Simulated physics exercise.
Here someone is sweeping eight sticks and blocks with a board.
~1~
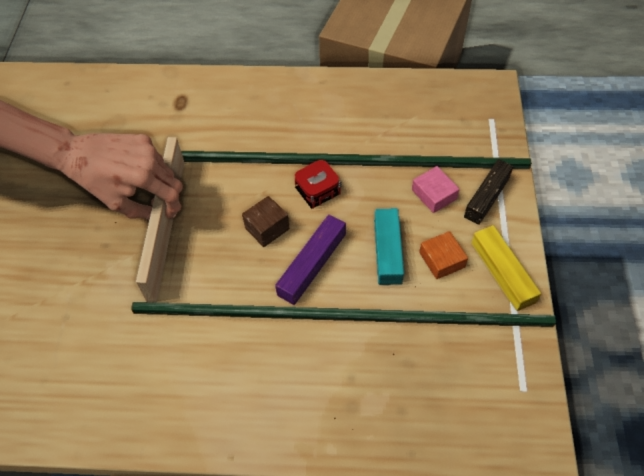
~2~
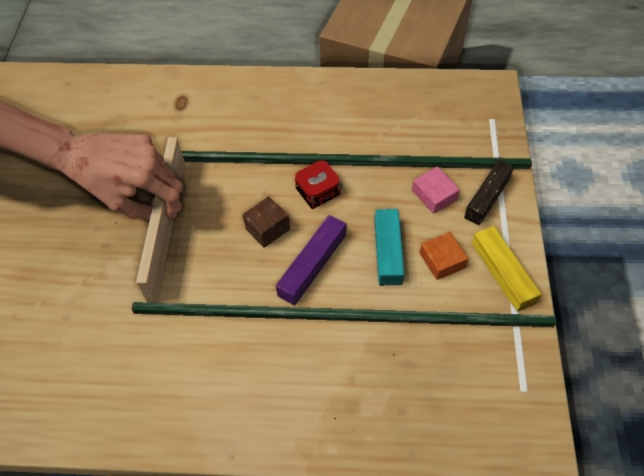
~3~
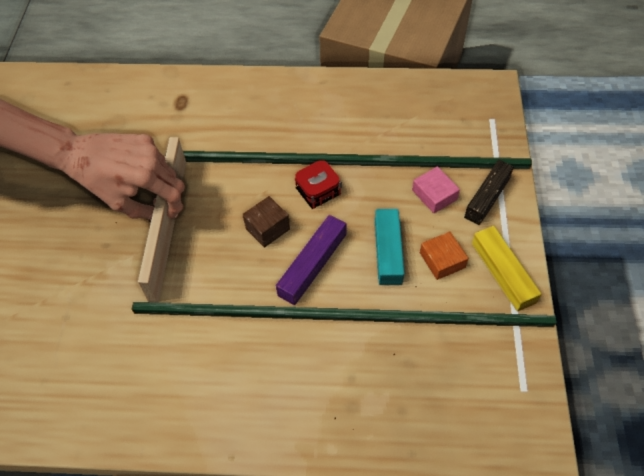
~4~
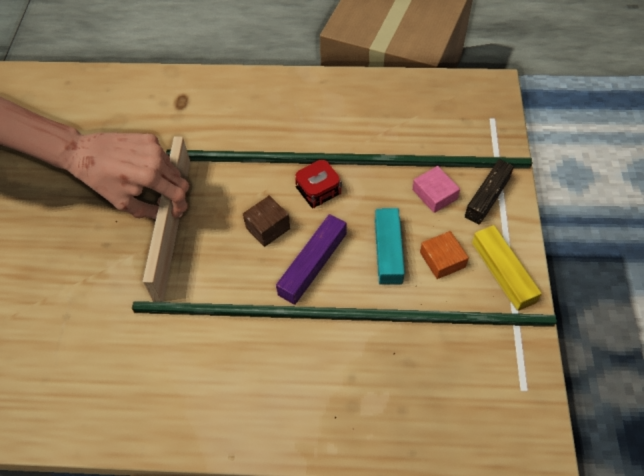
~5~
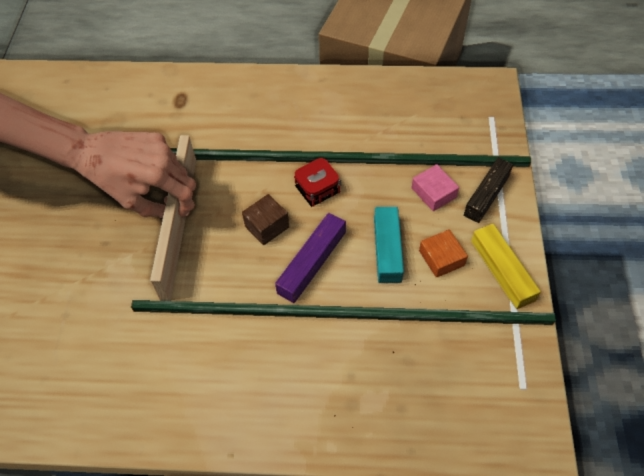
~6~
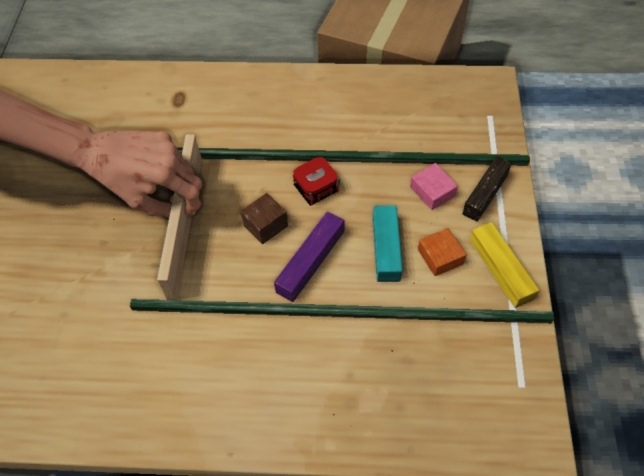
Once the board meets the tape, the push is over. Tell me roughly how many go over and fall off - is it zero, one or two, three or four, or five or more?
Band: Five and up.
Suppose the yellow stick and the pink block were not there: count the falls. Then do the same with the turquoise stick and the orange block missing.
The first count is 3 and the second is 3.
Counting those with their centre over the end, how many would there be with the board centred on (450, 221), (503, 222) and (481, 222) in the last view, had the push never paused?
Counts: 1, 5, 3.
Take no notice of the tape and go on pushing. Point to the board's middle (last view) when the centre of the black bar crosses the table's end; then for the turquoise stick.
The middle sits near (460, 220) for the first and near (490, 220) for the other.
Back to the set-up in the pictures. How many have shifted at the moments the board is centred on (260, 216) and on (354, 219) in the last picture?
Moved so far: 1, later 5.
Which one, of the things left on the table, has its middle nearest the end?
It is the purple bar.
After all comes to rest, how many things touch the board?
3 of them.
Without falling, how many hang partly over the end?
I count 1 overhanging.
Early on, none off yet; yellow stick at rest near (503, 264); black bar at rest near (487, 189); orange block at rest near (442, 252).
A while later, none off yet; yellow stick moving near (513, 262); black bar at rest near (489, 189); orange block travelled about its own width near (491, 280).
Finally, the number that fall off is five or more; lost, turquoise stick, pink block, orange block, black bar and yellow stick.
